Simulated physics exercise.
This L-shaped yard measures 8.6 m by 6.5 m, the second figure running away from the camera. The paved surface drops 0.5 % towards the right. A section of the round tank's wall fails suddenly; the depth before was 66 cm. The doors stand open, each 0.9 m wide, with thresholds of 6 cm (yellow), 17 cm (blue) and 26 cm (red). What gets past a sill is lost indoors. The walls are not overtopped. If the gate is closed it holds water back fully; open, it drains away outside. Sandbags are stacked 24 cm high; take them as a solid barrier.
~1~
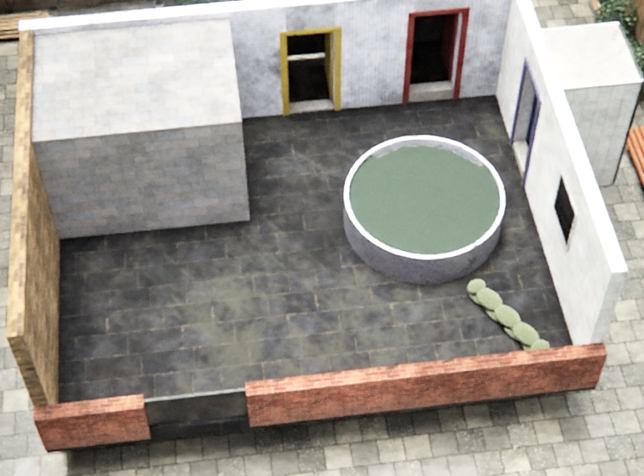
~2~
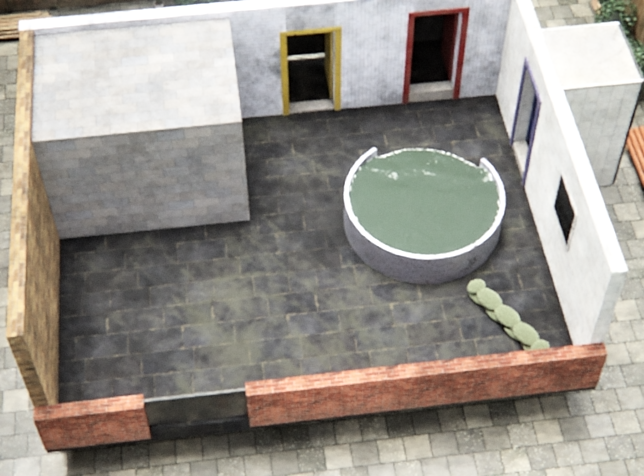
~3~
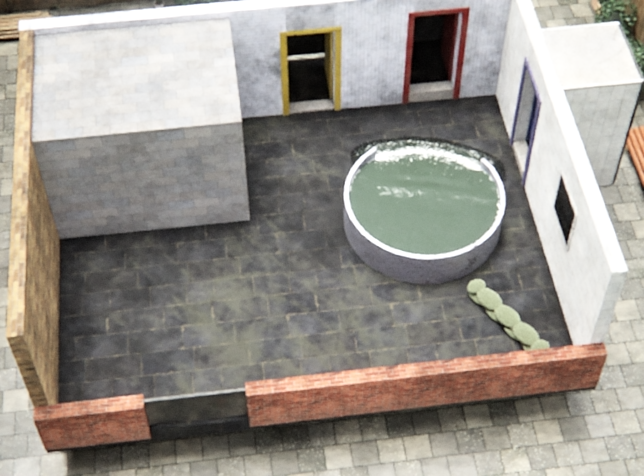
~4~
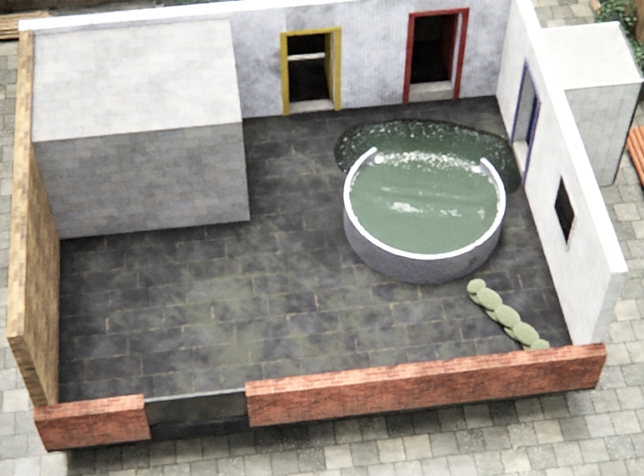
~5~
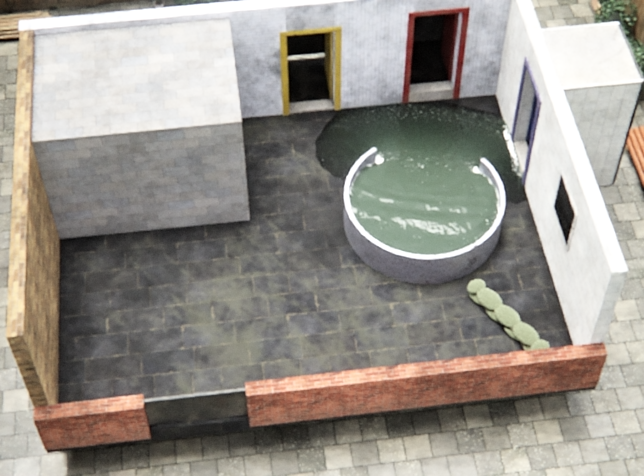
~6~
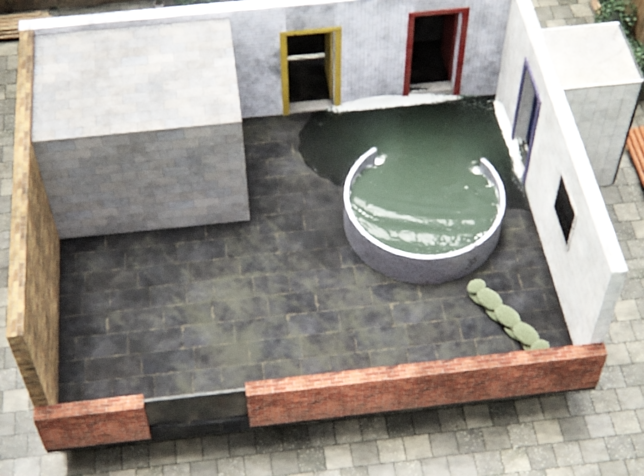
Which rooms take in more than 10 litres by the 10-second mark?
The water let in: At the yellow door it passes the limit; at the blue door it exceeds the limit; at the red door it exceeds the limit.
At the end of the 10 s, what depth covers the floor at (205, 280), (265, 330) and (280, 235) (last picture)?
About 1, 5 and 6 cm.
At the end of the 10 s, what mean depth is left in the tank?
About 10 cm.
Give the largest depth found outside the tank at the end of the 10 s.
About 17 cm.
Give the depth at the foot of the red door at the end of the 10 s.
Roughly 11.0 cm deep.
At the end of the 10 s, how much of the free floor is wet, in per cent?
Some 85 per cent of it.
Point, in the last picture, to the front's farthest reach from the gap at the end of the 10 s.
At about (59, 427).
A moment later water covers 20 % of the floor and is deepest (54 cm) near (456, 103); yellow door 13 cm at the sill, 11 L in, blue door 14 cm at the sill, 6 L in, red door 46 cm at the sill, 12 L in.
Soon after water covers 20 % of the floor and is deepest (46 cm) near (475, 108); yellow door 13 cm at the sill, 31 L in, blue door 19 cm at the sill, 10 L in, red door 48 cm at the sill, 105 L in.
Next water covers 35 % of the floor and is deepest (30 cm) near (491, 100); yellow door 13 cm at the sill, 59 L in, blue door 24 cm at the sill, 54 L in, red door 29 cm at the sill, 187 L in.
Later on water covers 70 % of the floor and is deepest (26 cm) near (574, 369); yellow door 14 cm at the sill, 104 L in, blue door 15 cm at the sill, 87 L in, red door 15 cm at the sill, 192 L in.
At the end water covers 85 % of the floor and is deepest (17 cm) near (542, 373); yellow door 9 cm at the sill, 182 L in, blue door 10 cm at the sill, 88 L in, red door 11 cm at the sill, 192 L in.
